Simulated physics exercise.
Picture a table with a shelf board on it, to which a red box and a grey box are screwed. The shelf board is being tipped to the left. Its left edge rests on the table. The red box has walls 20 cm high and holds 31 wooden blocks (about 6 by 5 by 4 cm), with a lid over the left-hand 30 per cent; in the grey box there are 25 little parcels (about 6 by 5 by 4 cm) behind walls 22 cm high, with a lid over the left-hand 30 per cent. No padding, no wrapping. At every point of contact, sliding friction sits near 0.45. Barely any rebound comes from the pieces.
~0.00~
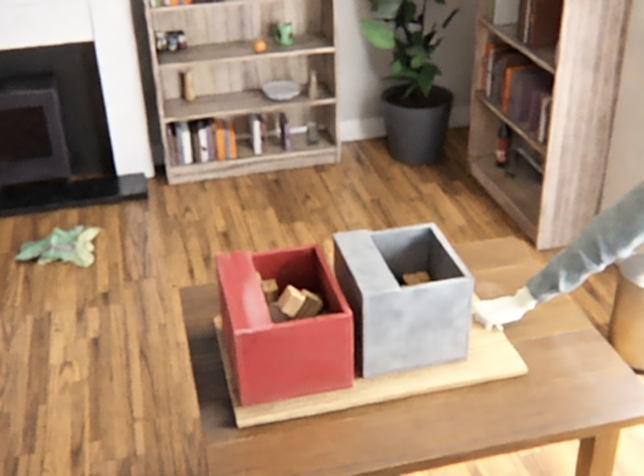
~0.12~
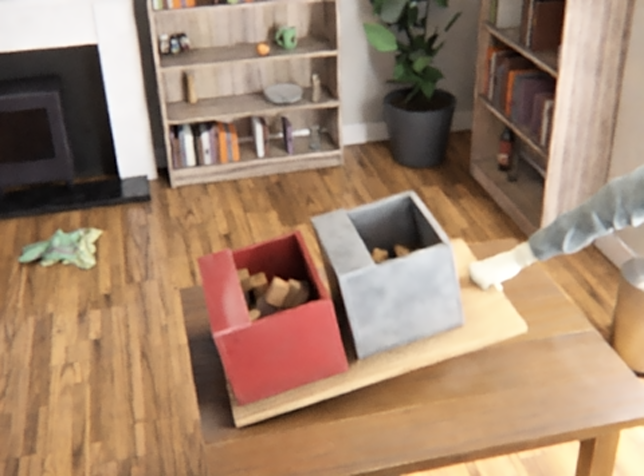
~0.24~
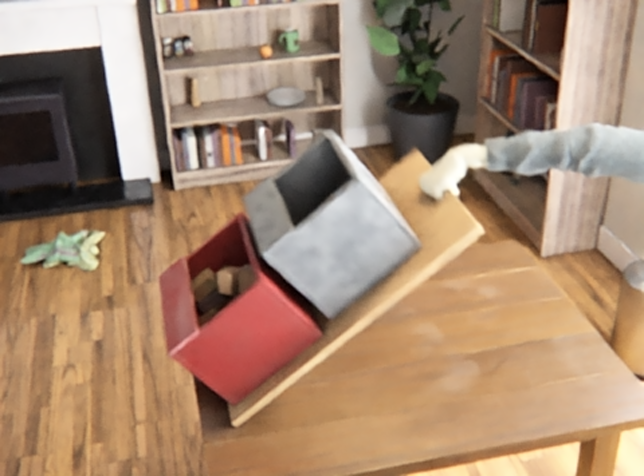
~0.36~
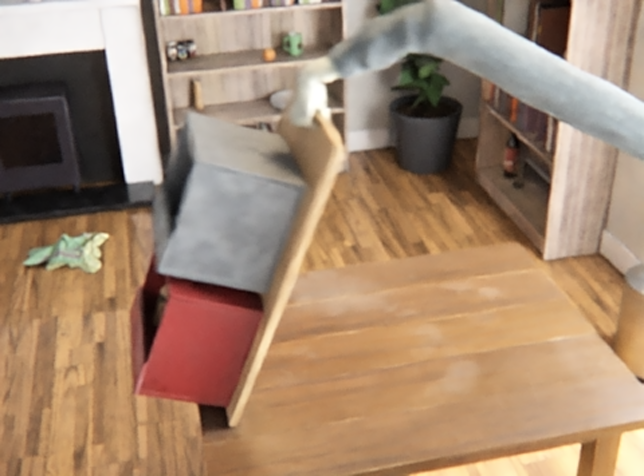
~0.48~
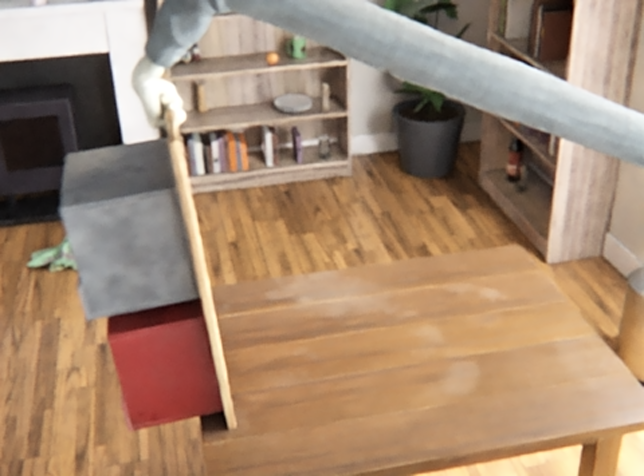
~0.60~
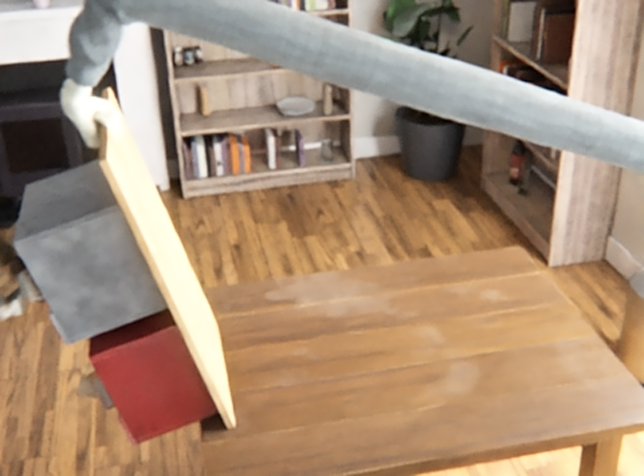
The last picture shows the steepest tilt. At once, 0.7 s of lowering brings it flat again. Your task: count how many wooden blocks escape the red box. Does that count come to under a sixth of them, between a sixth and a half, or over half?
It sheds one-sixth up to half.
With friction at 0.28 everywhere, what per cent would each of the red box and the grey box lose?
Then the red box sheds 20 per cent, while the grey box sheds 60 per cent.
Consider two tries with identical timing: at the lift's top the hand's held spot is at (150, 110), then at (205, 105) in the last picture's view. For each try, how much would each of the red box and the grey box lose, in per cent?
The red box would lose 30 per cent in the first try and 0 per cent in the second, the grey box 30 and then 40 per cent.
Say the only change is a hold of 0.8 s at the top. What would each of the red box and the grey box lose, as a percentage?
That would cost red box 20 per cent of its load and grey box 60 per cent.
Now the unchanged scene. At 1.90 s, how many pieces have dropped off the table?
The total is close to 25.
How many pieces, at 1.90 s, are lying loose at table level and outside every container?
I'd say close to 0 in all.
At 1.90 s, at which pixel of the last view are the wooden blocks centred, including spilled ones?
Somewhere around pixel (252, 351).
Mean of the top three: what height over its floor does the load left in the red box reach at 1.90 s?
It stands close to 14 cm high.
After 0.81 s, tilt 82°; 10 of 31 out of the red box and 15 of 25 out of the grey box.
After 1.07 s, tilt 27°; 11 of 31 out of the red box and 15 of 25 out of the grey box.
After 1.43 s, tilt 0°; 11 of 31 out of the red box and 15 of 25 out of the grey box.
Outcome (at 1.90 s), 11 of 31 out of the red box and 15 of 25 out of the grey box. Asked share, 11 of 31, 35 per cent.
